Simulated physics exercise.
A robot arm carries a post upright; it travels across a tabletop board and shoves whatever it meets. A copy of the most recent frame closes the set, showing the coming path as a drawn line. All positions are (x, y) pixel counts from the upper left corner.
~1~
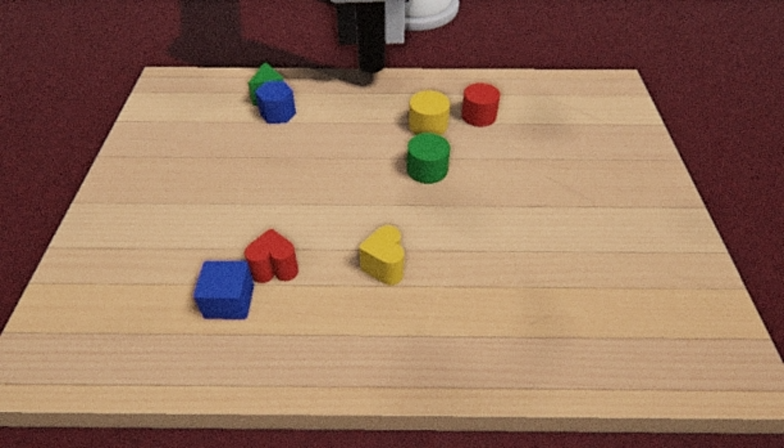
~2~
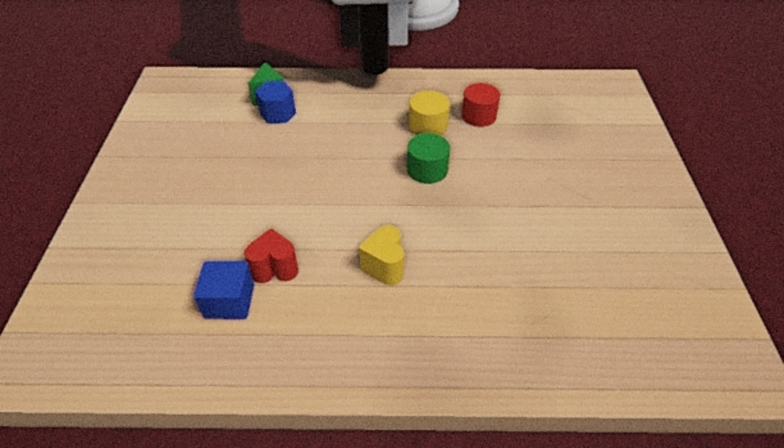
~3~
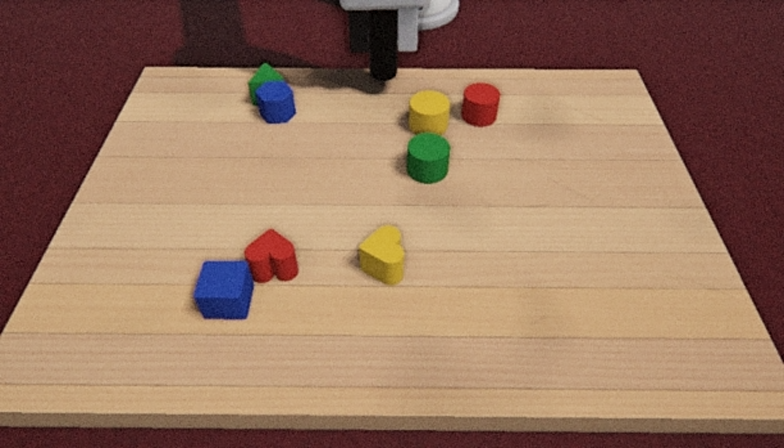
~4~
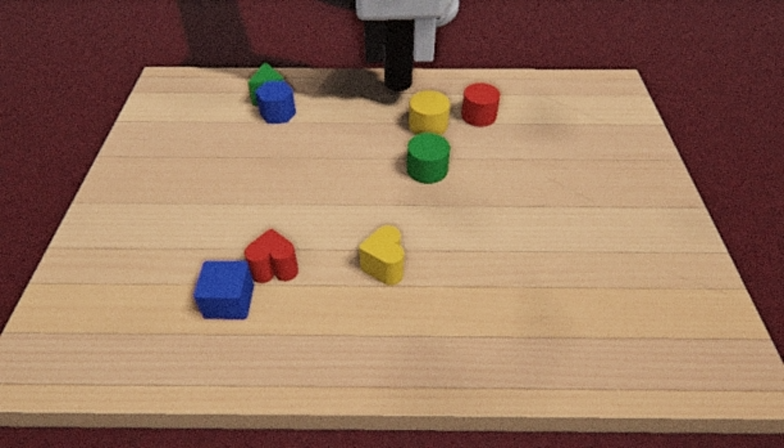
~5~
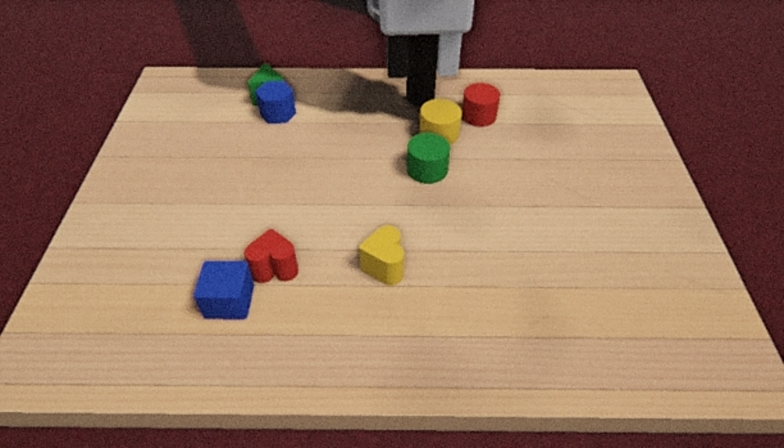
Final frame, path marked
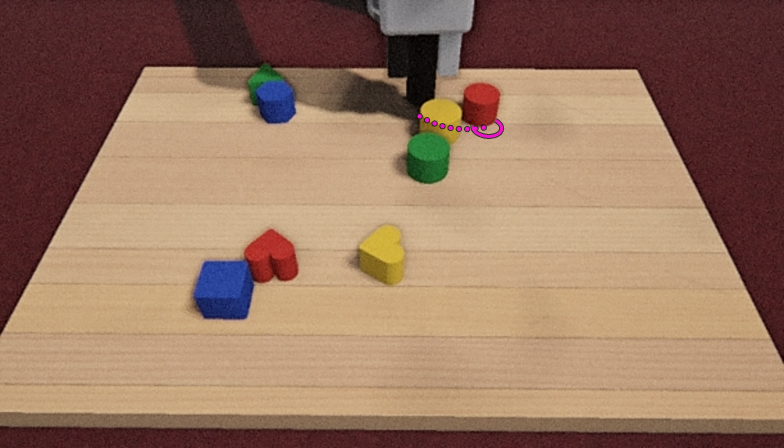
Black robot post sliding right and forward along the board's far edge, then nudging the yellow round block slightly toward the viewer's right.
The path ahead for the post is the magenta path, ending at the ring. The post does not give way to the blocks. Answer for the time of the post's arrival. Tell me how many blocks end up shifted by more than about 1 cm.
I'd put the number at two.
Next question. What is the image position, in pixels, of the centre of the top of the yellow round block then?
Near (469, 128).
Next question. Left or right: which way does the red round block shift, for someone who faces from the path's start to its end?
Measured against the direction from start to end, the red round block shifts toward the left-hand side.
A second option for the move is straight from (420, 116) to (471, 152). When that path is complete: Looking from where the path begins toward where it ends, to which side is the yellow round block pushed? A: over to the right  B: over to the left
(A)
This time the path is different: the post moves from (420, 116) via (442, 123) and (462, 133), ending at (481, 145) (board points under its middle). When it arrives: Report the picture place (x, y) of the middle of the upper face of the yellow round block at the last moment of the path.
It should be at (473, 143) by then.
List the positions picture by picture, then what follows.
Tip of the post (372, 67), middles of tops, green round block (429, 146), yellow round block (430, 102), red round block (482, 93), in the first picture.
Post (375, 69), nothing pushed, in the second picture.
Post (384, 75), nothing pushed, in the third picture.
Post (398, 85), nothing pushed, in the fourth picture.
Post (420, 100), green round block (429, 146), yellow round block (441, 111), red round block (482, 93), in the fifth picture.
The line goes from (420, 116) via (440, 125) and (463, 129), ending at (487, 127).
On the path given first. Halfway along, post (454, 111); yellow round block (465, 127).
At the end, post (490, 110); green round block unmoved; yellow round block (469, 128); red round block (501, 86).
